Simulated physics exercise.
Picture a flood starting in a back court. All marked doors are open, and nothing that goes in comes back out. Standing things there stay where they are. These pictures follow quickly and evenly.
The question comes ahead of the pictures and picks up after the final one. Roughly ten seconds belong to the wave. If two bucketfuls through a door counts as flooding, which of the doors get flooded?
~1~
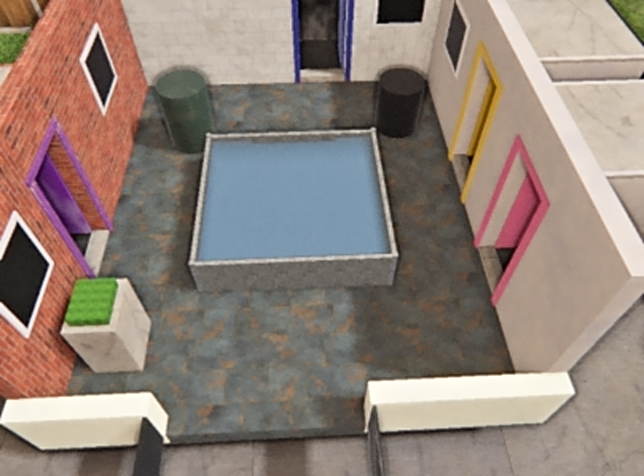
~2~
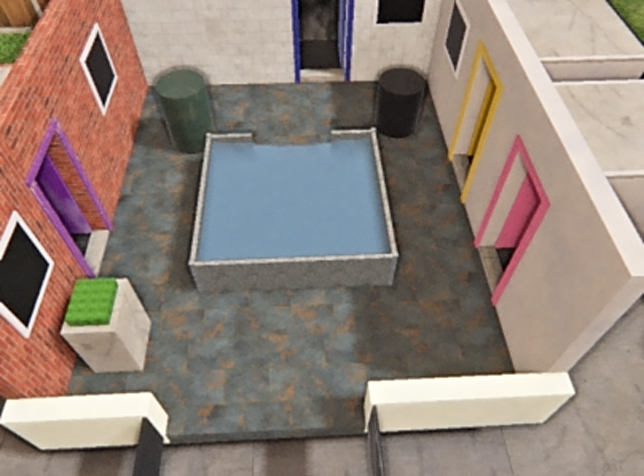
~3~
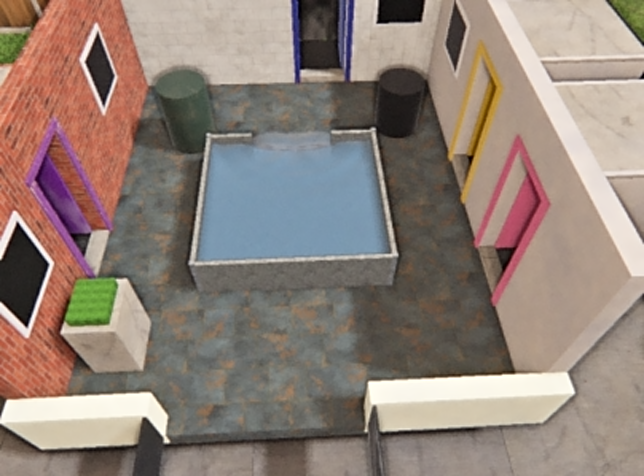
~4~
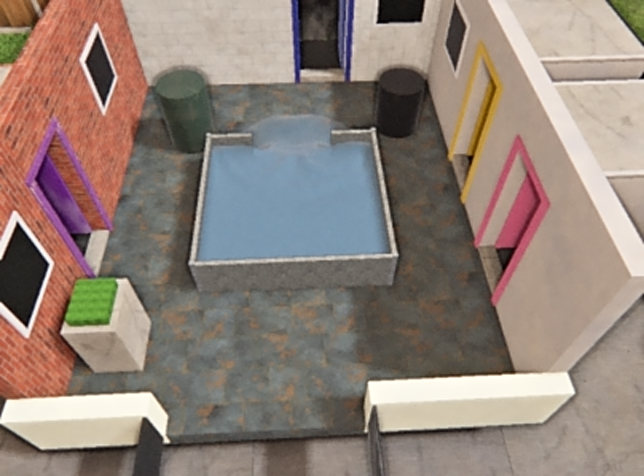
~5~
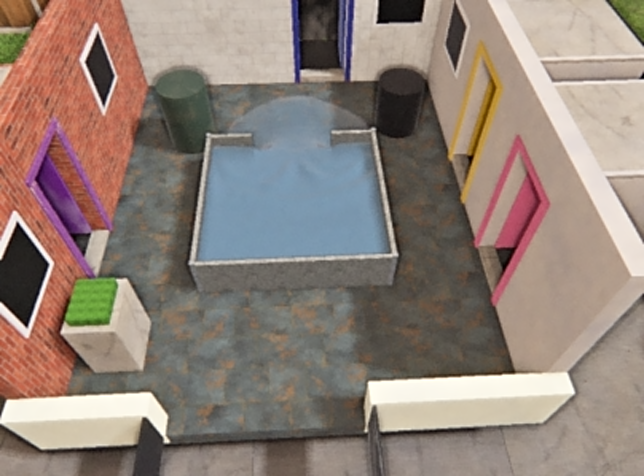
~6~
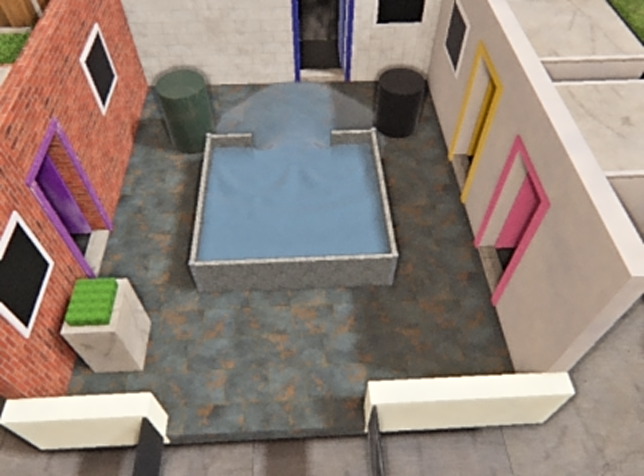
The purple door does not get flooded; the yellow door does not get flooded; the blue door gets flooded; the pink door does not get flooded.
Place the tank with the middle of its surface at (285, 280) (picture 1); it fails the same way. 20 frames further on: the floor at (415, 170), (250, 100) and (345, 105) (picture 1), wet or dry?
First spot swamped, second swamped, third swamped.
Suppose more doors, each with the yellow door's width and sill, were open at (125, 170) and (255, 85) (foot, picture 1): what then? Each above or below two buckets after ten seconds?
Going in the given order, they come out within bounds and over the limit.
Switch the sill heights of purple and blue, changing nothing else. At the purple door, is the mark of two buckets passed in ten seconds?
Well, the way I see it, the purple lets in less.
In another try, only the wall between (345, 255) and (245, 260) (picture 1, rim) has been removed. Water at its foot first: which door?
The pink door.
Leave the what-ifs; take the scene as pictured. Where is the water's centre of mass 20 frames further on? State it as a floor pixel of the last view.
About (290, 168) in the last view.
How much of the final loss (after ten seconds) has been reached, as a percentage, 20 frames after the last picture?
Roughly 40 percent.
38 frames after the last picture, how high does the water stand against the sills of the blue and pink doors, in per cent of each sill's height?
Approx. 150 % then 50 %.
A moment on, water covers 25 % of the floor; the purple door not reached, the yellow door not reached, the blue door over two buckets in, the pink door not reached.
Next, water covers 30 % of the floor; the purple door not reached, the yellow door not reached, the blue door far over two buckets in, the pink door not reached.
Then, water covers 50 % of the floor; the purple door not reached, the yellow door wet at the sill, nothing in, the blue door far over two buckets in, the pink door not reached.
Later, water covers 85 % of the floor; the purple door wet at the sill, nothing in, the yellow door wet at the sill, nothing in, the blue door far over two buckets in, the pink door wet at the sill, nothing in.
In the end, water covers 100 % of the floor; the purple door wet at the sill, nothing in, the yellow door wet at the sill, nothing in, the blue door far over two buckets in, the pink door under two buckets in.
